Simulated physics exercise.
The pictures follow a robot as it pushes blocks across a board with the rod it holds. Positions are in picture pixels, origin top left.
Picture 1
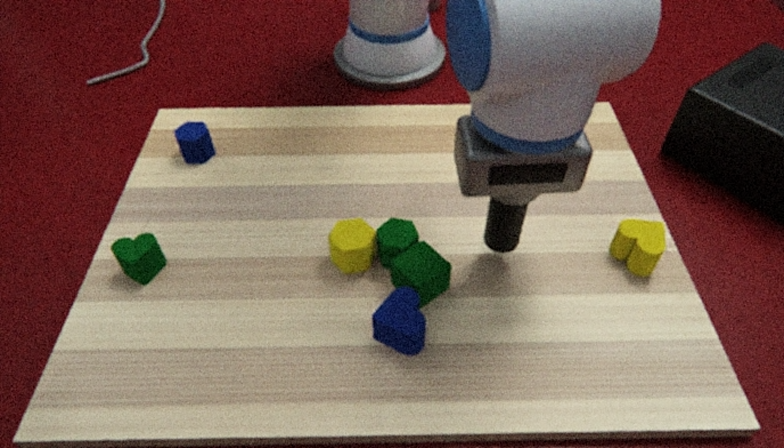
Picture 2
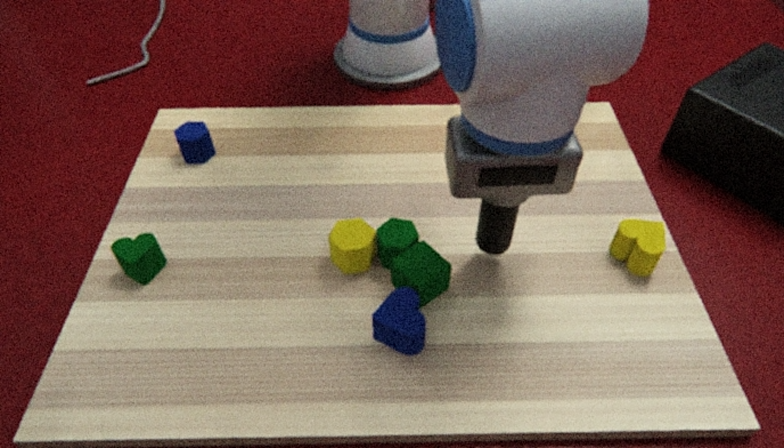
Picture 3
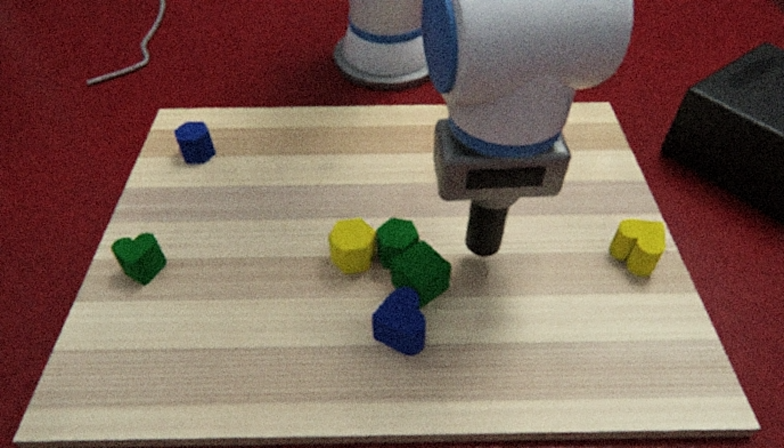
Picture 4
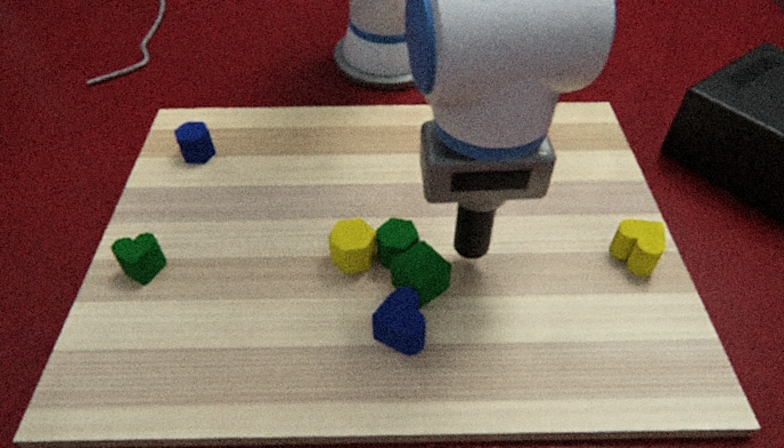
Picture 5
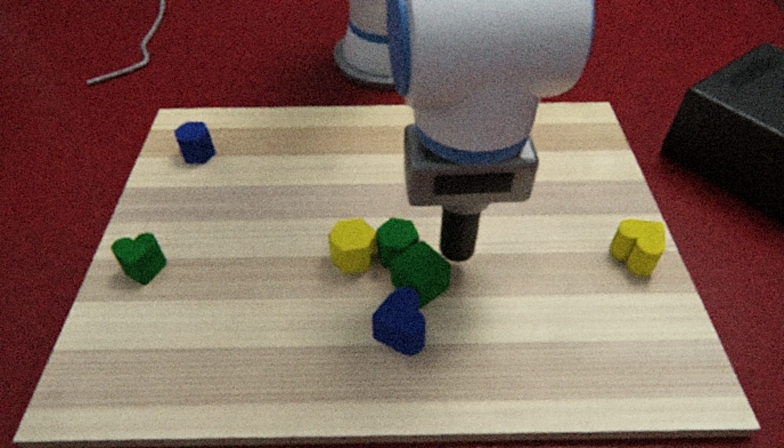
At the start, a robot arm holds a dark rod over a striped wooden board, to the right of a cluster of yellow, green and blue blocks. The arm then moves the rod slowly left, a short way, closer to the green blocks, while all the blocks stay still.
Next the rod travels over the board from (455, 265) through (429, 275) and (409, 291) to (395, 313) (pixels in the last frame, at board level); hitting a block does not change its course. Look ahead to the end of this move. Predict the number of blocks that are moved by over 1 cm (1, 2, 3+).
Total moved: Two.
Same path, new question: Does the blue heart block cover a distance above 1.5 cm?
Going by the path, yes.
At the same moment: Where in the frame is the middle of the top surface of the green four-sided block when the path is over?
Its top middle is near (351, 298).
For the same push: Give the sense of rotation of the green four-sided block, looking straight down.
Viewed from the top, it goes clockwise.
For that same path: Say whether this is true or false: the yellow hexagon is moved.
False.
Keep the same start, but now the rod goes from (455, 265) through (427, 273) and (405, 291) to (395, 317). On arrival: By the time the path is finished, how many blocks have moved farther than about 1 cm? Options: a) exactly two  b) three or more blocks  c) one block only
My answer is option a.
The first path, step by step. Halfway along, rod at (418, 266); blue heart block at (386, 329), turned 45° anticlockwise; green four-sided block at (384, 279).
At the end, rod at (395, 298); yellow hexagon not moved; green hexagon not moved; blue heart block at (382, 335), turned 70° anticlockwise; green four-sided block at (351, 298), turned 25° clockwise.
